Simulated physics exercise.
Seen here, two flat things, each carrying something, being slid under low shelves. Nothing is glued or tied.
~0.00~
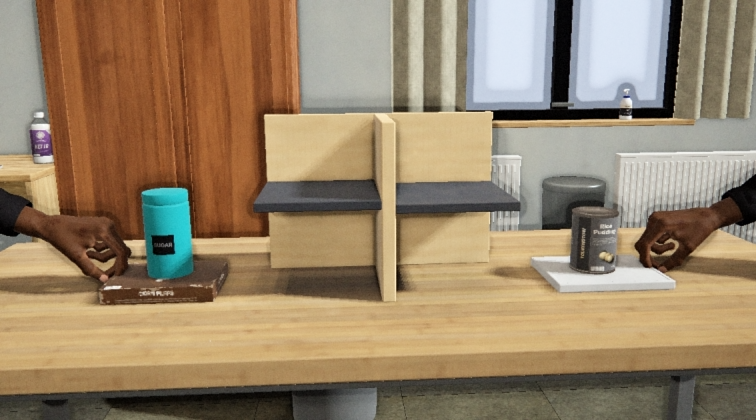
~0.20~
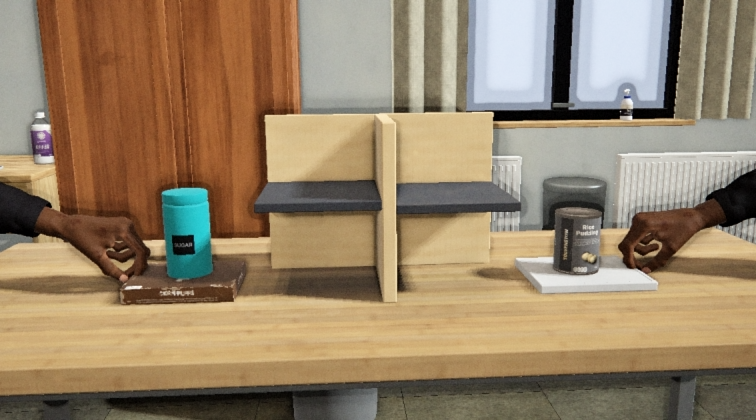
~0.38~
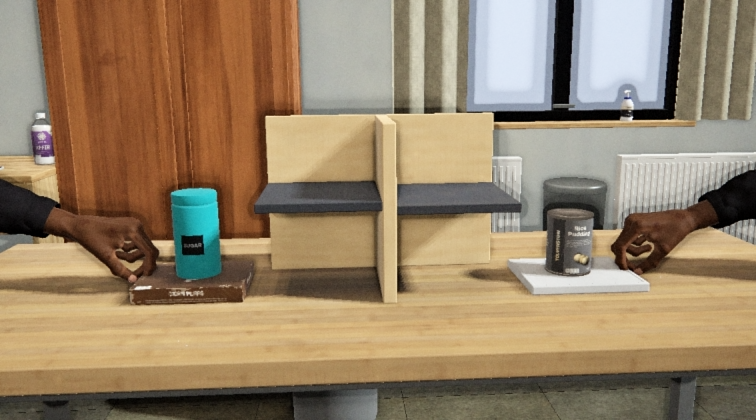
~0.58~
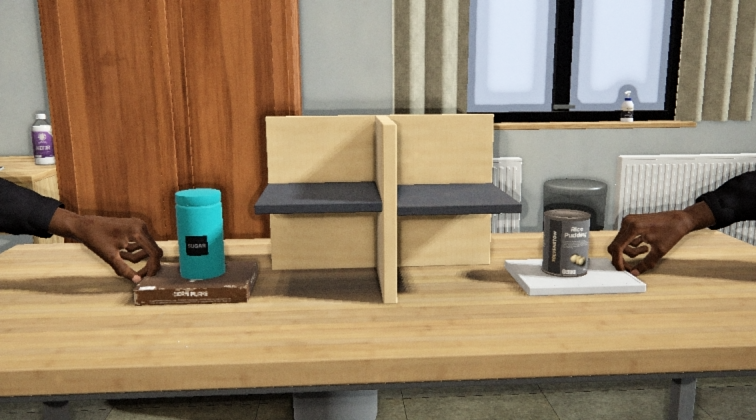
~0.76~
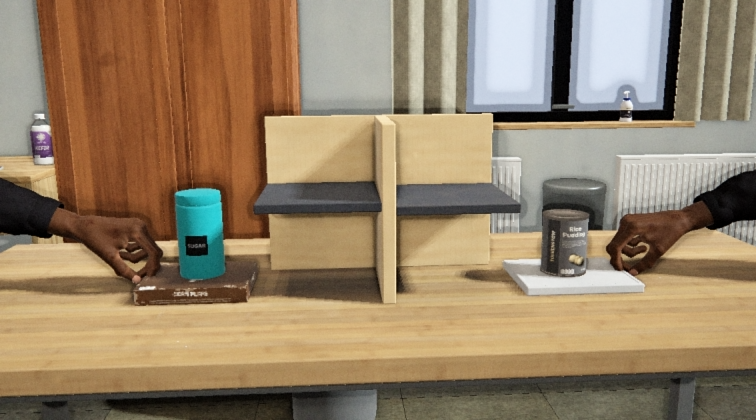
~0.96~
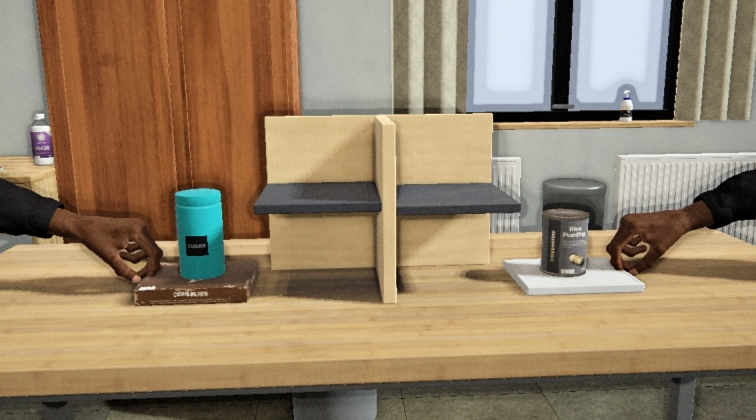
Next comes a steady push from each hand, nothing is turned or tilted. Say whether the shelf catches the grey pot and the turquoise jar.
In the end the grey pot clears the shelf, the turquoise jar strikes the shelf.
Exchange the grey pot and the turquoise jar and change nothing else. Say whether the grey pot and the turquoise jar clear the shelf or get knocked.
The grey pot gets in clear; the turquoise jar is knocked back.
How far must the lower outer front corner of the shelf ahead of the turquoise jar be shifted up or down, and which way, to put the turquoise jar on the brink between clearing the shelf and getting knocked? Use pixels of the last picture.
About 12 pixels up.
After 2.06 s, grey pot riding along near (516, 244); turquoise jar tipped 18° from how it was near (248, 229).
After 2.54 s, grey pot riding along near (489, 245); turquoise jar tipped 64° from how it was near (247, 237).
At rest (3.7 s), the grey pot rides in untouched, near (443, 246); the turquoise jar gets scraped off its spot, near (234, 259).
